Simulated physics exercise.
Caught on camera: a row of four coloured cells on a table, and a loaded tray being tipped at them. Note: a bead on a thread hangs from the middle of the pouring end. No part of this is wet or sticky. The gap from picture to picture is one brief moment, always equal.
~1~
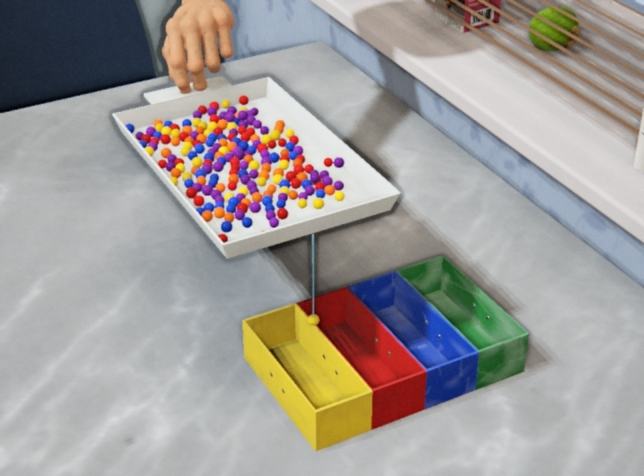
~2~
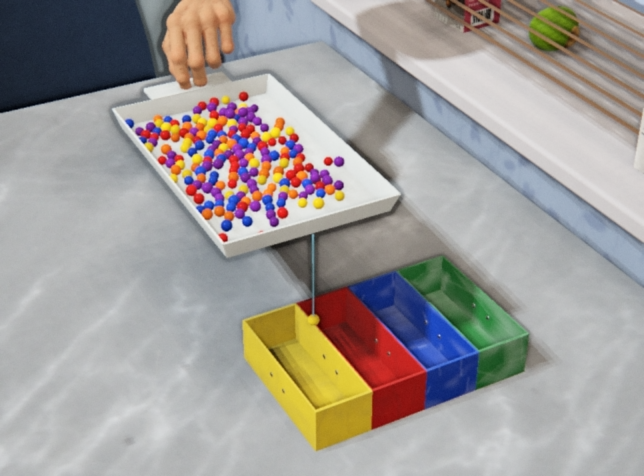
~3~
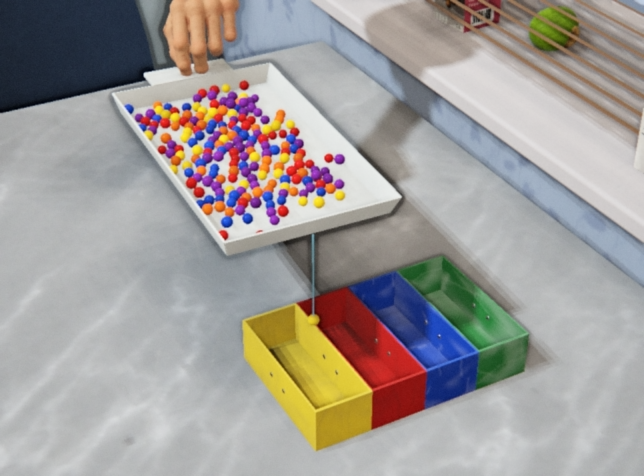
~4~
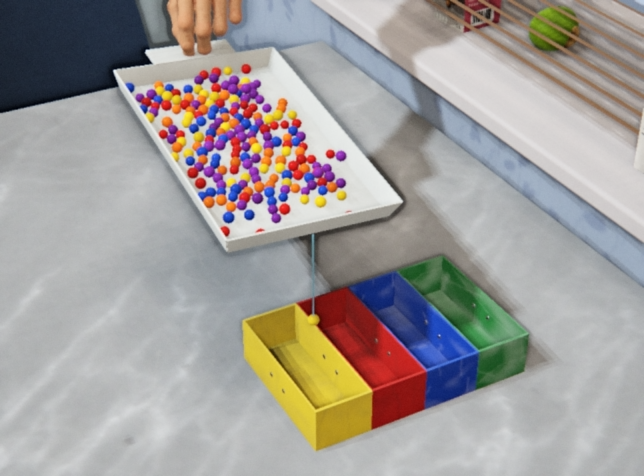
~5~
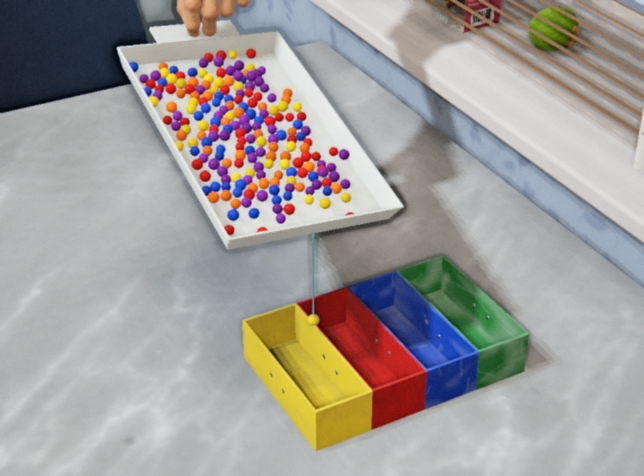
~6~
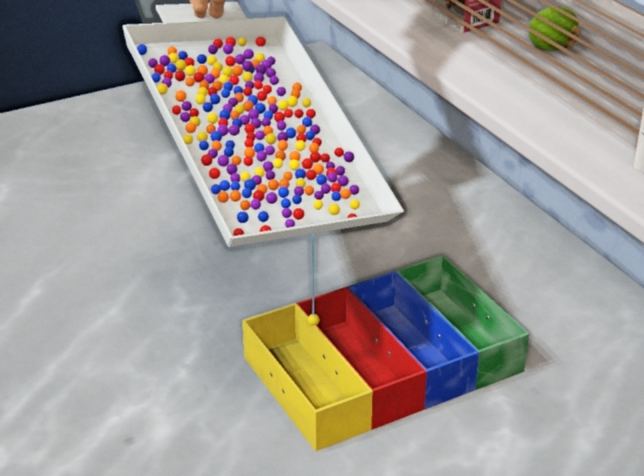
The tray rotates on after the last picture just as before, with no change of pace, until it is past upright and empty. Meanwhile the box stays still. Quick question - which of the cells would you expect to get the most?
I would expect the blue cell to get the most.
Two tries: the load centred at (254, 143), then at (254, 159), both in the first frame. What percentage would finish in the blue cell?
It's 70 percent the first time and 60 percent the second.
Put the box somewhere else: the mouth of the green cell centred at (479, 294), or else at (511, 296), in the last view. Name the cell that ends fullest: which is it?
First try: The red one; second try: That red cell.
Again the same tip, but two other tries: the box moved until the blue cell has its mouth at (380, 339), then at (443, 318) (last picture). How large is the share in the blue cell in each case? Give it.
Trial 1 around 50 percent, trial 2 around 30 percent.
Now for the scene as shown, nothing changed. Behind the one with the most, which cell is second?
That's the cell in red.
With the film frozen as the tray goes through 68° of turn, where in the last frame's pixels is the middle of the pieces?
The load is centred about (376, 236).
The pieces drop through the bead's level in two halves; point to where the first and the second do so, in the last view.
I'd say around (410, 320) at first, then around (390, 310).
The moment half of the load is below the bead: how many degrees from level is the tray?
The angle is roughly 80° at that point.
Shortly afterwards, tray tipped steeply; near half on the tray; a little in the blue cell; a little in the red cell; a little in the green cell; near a quarter falling or outside the box.
Next, tray tipped past a quarter turn; only a few on the tray; near half in the blue cell; near a third in the red cell; a little in the green cell; a little falling or outside the box.
Some moments later, tray tipped past a quarter turn; near two thirds in the blue cell; near a third in the red cell; a little in the green cell; only a few falling or outside the box.
In the end, tray tipped past a quarter turn; near two thirds in the blue cell; near a third in the red cell; a little in the green cell; none at all in the yellow cell; only a few outside the box.
